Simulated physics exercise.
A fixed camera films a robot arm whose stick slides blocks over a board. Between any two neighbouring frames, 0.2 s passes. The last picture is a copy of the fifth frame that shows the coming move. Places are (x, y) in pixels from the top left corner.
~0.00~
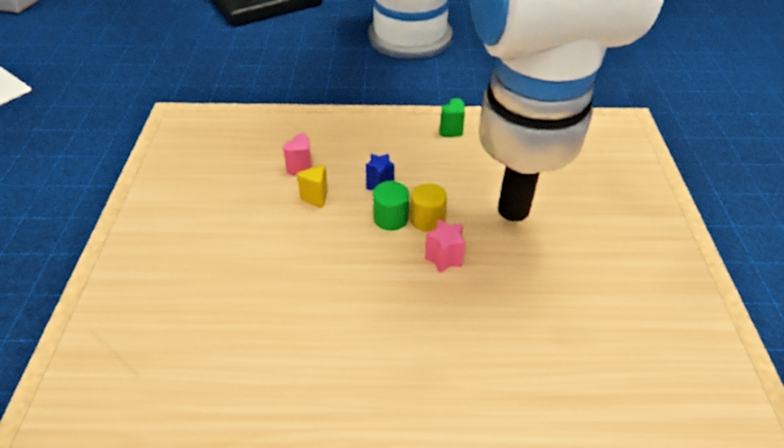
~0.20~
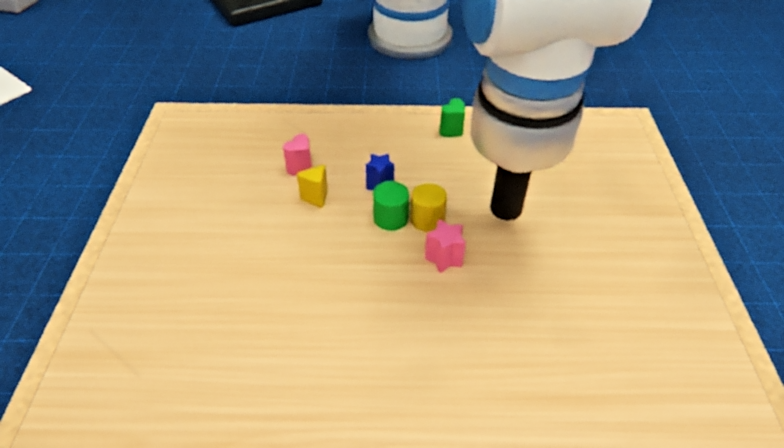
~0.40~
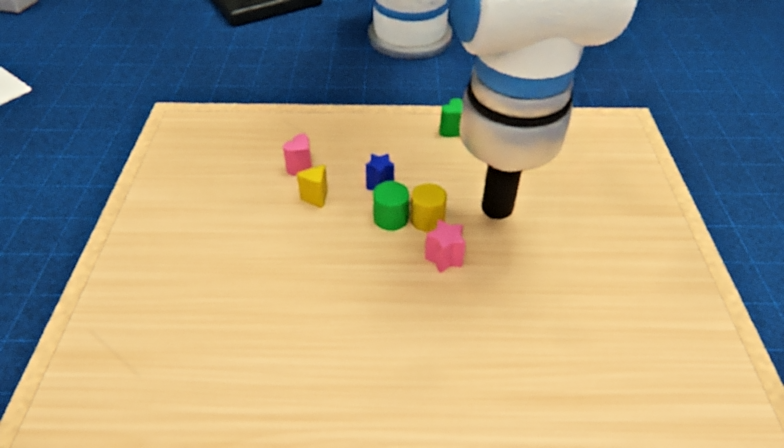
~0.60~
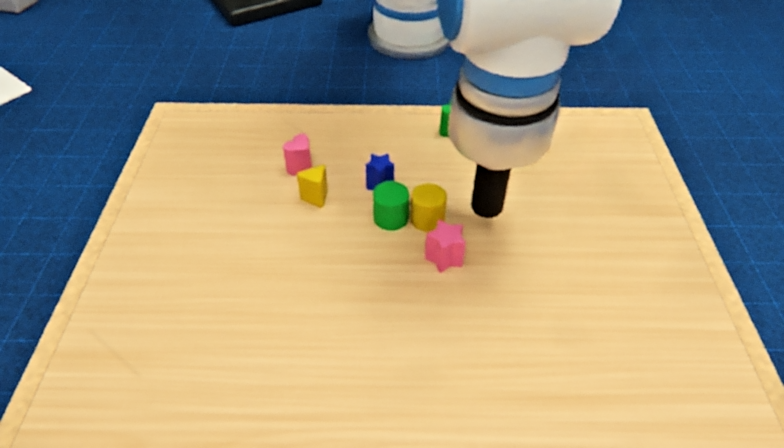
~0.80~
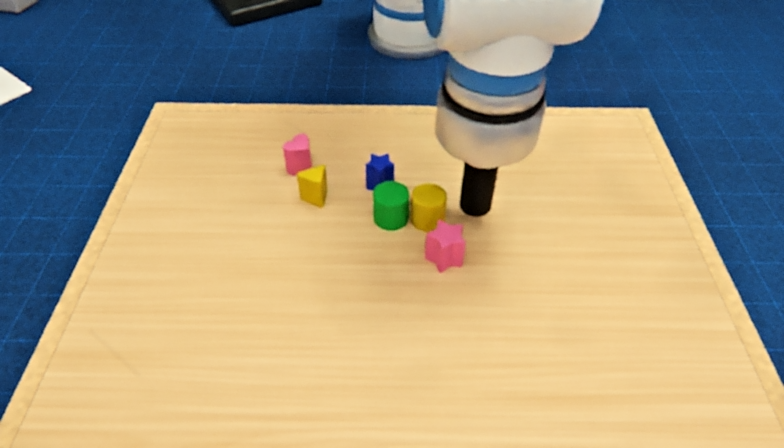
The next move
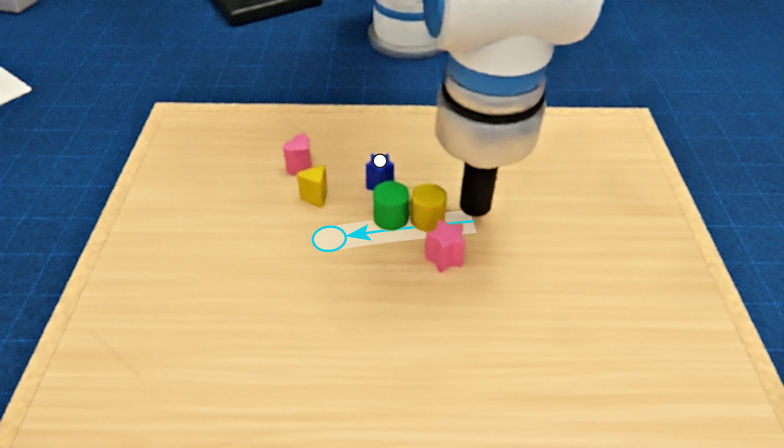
We see small colored blocks on a wooden board as a white robot arm with a black stick glides slowly left, passing in front of a green block and nearing the yellow cylinder, while the blocks stay still.
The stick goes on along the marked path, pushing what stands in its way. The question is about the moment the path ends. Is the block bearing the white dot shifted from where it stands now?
No, that is not what happens.
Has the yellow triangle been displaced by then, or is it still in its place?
Its place changes.
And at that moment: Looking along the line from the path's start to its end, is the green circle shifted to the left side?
No, that is not how it ends up.
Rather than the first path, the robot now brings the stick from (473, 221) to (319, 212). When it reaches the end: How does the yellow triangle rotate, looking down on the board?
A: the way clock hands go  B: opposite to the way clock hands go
Option A.
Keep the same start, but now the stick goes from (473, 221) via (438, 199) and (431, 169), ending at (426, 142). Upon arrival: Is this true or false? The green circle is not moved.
The statement is incorrect.
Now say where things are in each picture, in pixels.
Tip of the stick (513, 212), middles of tops, yellow triangle (314, 173), blue star block (380, 161), green circle (391, 193), yellow circle (429, 194), in the first picture.
Stick (506, 211), nothing pushed, in the second picture.
Stick (497, 210), nothing pushed, in the third picture.
Stick (487, 208), nothing pushed, in the fourth picture.
Stick (475, 207), yellow triangle (314, 173), blue star block (380, 161), green circle (391, 193), yellow circle (429, 194), in the fifth picture.
The line goes from (473, 221) directly to (329, 239); the dot is on the blue star block.
The first path, step by step. One third of the way, stick (426, 212); green circle (359, 188); yellow circle (395, 192).
Two thirds of the way, stick (378, 217); yellow triangle (303, 171), turned 15° clockwise; green circle (330, 176); yellow circle (363, 185).
At the end, stick (328, 224); yellow triangle (300, 171); blue star block unmoved; green circle (328, 172); yellow circle (358, 184).
